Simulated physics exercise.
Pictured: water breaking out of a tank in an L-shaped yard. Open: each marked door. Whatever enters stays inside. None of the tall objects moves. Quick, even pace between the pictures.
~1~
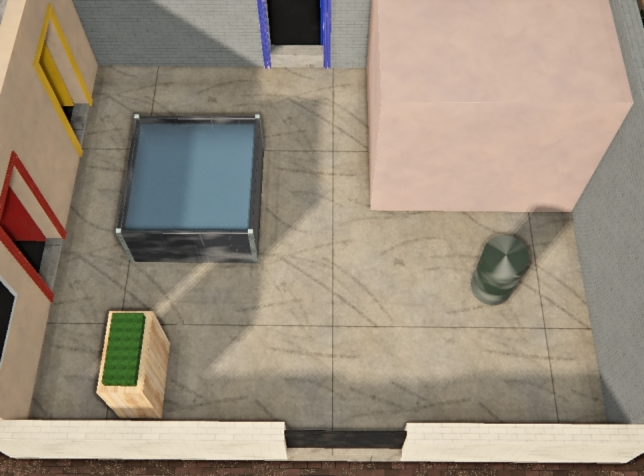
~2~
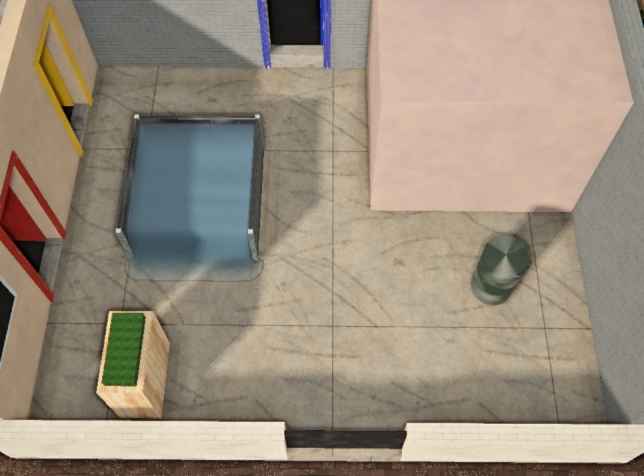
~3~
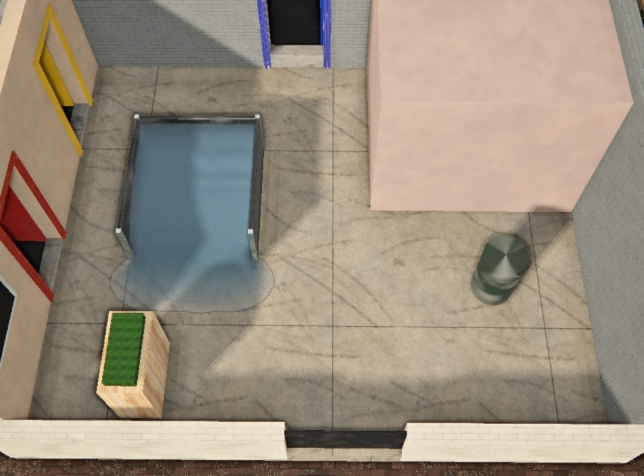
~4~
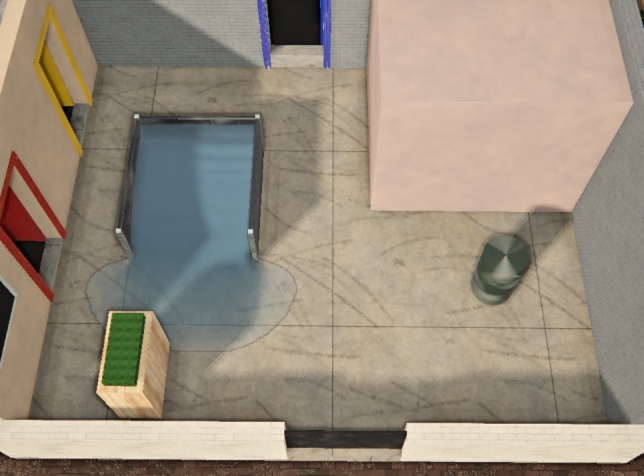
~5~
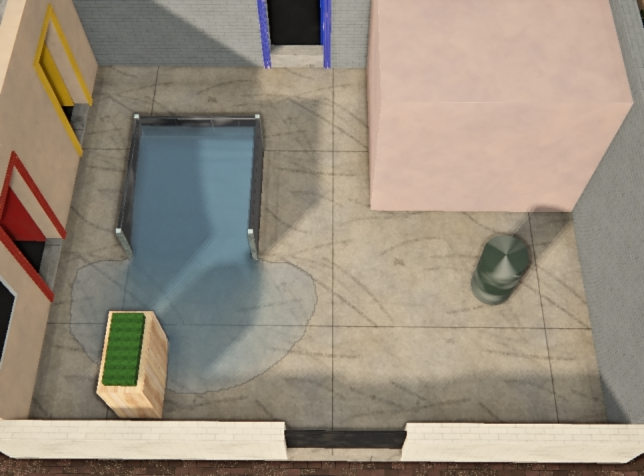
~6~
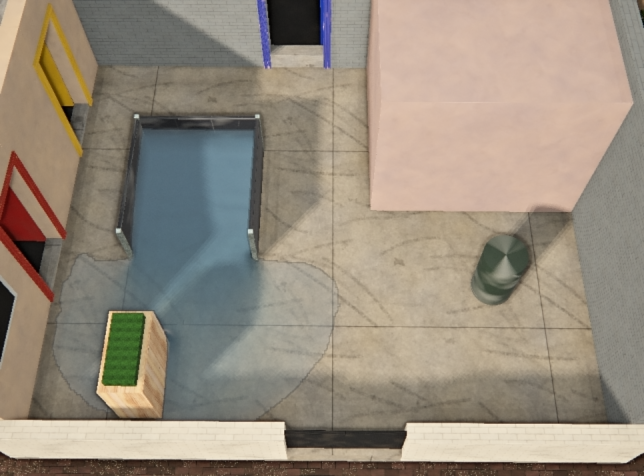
A dark-edged tank of blue water stands at the upper left of a paved, walled yard, seen from high above by a still camera. A large pale pink block fills the upper right, a green drum sits below it, a wooden planter with a green top stands lower left, and yellow, red and blue doorways line the walls. The tank's near side opens and water pours out, spreading in a widening rounded sheet across the paving and around the planter.
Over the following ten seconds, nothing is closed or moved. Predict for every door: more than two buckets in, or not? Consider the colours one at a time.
In the end the red door tops two buckets. The blue door does not top two buckets. The yellow door does not top two buckets.
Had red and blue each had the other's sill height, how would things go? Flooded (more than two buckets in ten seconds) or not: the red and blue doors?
First red door doesn't reach it, then blue door doesn't reach it.
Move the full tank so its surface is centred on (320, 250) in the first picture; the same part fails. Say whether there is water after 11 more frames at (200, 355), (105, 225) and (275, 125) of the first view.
Soaked, spared, spared.
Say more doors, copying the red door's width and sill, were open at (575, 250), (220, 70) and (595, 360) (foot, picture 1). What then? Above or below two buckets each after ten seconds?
Above, below, above.
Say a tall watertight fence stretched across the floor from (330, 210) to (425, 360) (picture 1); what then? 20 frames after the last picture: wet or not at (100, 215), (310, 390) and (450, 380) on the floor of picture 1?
Listed order: Swamped, swamped, swamped.
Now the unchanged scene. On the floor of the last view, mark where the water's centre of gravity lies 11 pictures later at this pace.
I'd put my finger on (206, 331).
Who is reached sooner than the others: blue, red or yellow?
The red one.
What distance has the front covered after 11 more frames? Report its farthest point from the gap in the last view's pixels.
My guess is roughly (547, 438).
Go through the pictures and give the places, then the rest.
Still water in the open tank at (192, 175), in the first picture.
Water pours out at (192, 251) and has run to (129, 262), in the second picture.
The front is at (117, 288), out from the gap at (192, 252), in the third picture.
Water pours out at (193, 253) and has run to (277, 316), in the fourth picture.
Water pours out at (193, 253) and has run to (231, 382), in the fifth picture.
The front is at a hidden place, out from the gap at (193, 253), in the sixth picture.
A moment on, water covers 30 % of the floor; the red door wet at the sill, nothing in, the blue door not reached, the yellow door not reached.
Next, water covers 35 % of the floor; the red door wet at the sill, nothing in, the blue door not reached, the yellow door not reached.
Then, water covers 55 % of the floor; the red door under two buckets in, the blue door not reached, the yellow door not reached.
Later, water covers 80 % of the floor; the red door over two buckets in, the blue door wet at the sill, nothing in, the yellow door wet at the sill, nothing in.
In the end, water covers 100 % of the floor; the red door over two buckets in, the blue door wet at the sill, nothing in, the yellow door wet at the sill, nothing in.
